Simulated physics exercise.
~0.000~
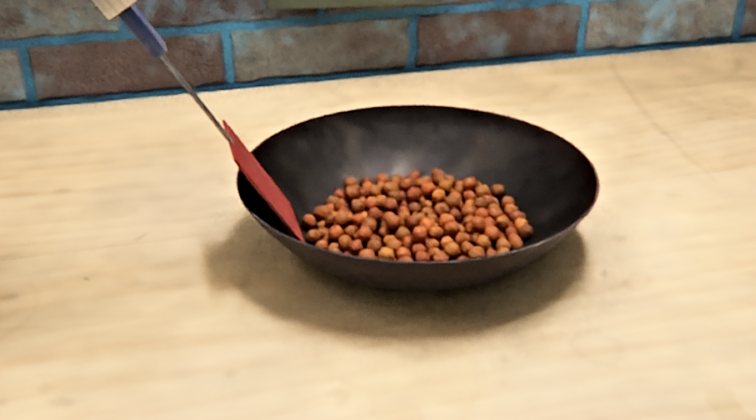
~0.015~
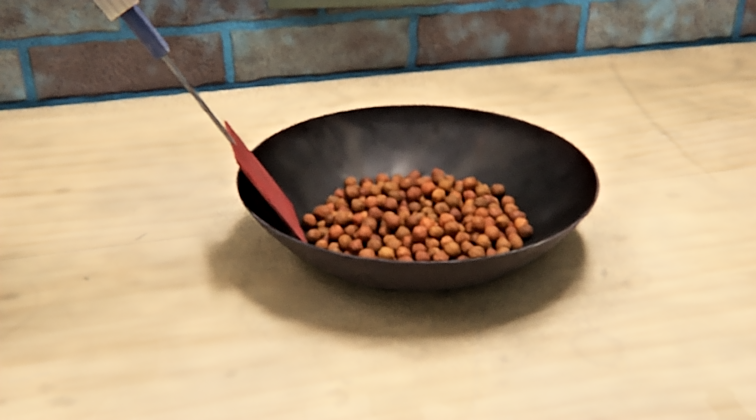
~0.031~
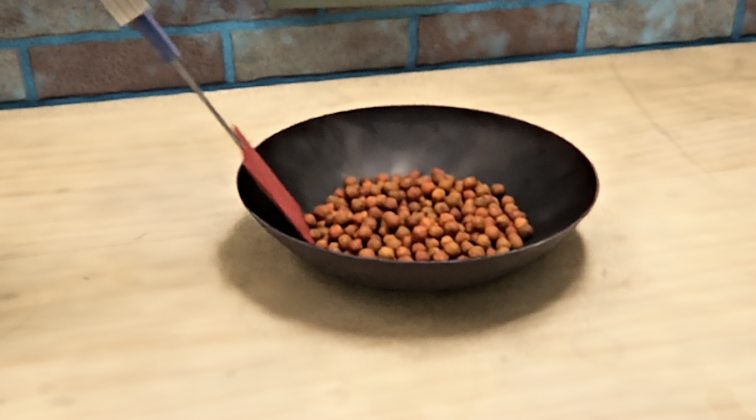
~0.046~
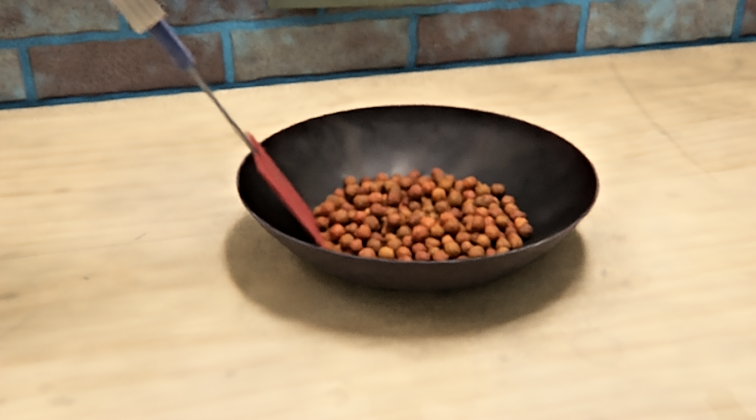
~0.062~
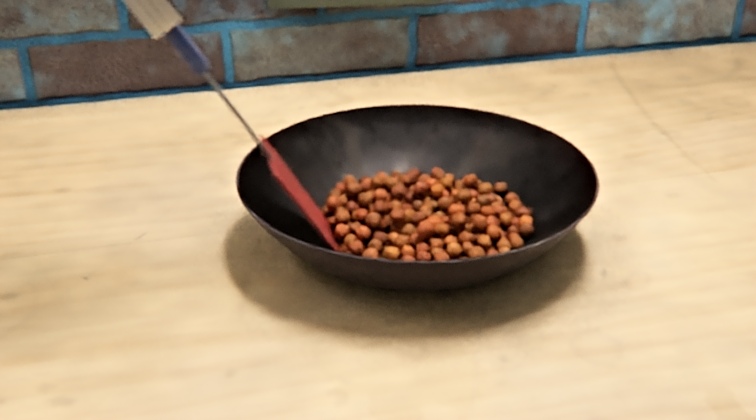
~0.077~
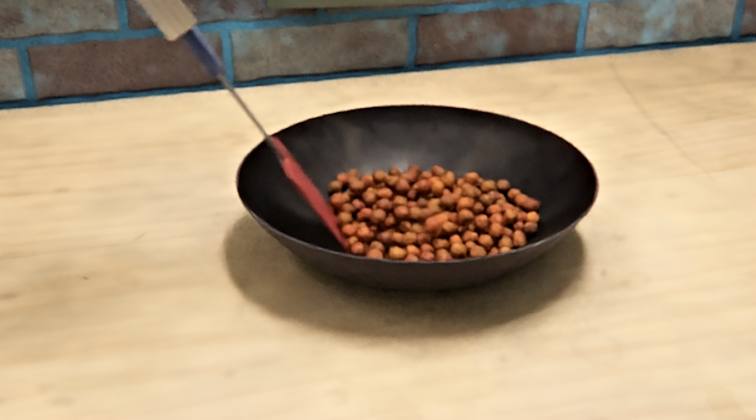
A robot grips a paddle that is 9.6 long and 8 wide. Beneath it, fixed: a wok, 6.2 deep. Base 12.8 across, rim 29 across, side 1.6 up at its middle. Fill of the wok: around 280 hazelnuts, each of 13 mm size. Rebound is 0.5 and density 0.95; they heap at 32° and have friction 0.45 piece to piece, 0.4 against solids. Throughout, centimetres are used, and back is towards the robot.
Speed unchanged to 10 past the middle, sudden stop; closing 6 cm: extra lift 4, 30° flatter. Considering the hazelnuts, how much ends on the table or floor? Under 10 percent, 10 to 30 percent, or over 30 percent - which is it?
It is 10 to 30 percent.
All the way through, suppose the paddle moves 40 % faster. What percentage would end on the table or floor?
25 per cent, roughly.
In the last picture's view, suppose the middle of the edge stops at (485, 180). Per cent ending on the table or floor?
My guess is roughly 0 percent.
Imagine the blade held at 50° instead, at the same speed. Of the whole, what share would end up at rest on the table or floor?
Somewhere around 15 per cent would end on the table or floor.
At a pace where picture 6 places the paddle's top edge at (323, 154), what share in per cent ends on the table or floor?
About 35 percent.
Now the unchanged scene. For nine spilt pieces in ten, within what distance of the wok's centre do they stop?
The distance is roughly 40 cm.
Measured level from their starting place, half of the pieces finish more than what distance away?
Around 4 cm, measured level.
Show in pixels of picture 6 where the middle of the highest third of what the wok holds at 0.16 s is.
At about (462, 203).
By 0.16 s, sloping 59°, highest piece 4 above the table; 280 in the wok.
By 0.24 s, sloping 51°, highest piece 6 above the table; 280 in the wok.
By 0.48 s, sloping 29°, highest piece 13 above the table; 237 in the wok, 20 on the table or floor, 23 on the blade or in flight.
By 1.53 s, sloping 29°, highest piece 5 above the table; 237 in the wok, 43 on the table or floor.
Final count, 237 in the wok, 43 on the table or floor. That is 15 % on the table or floor.
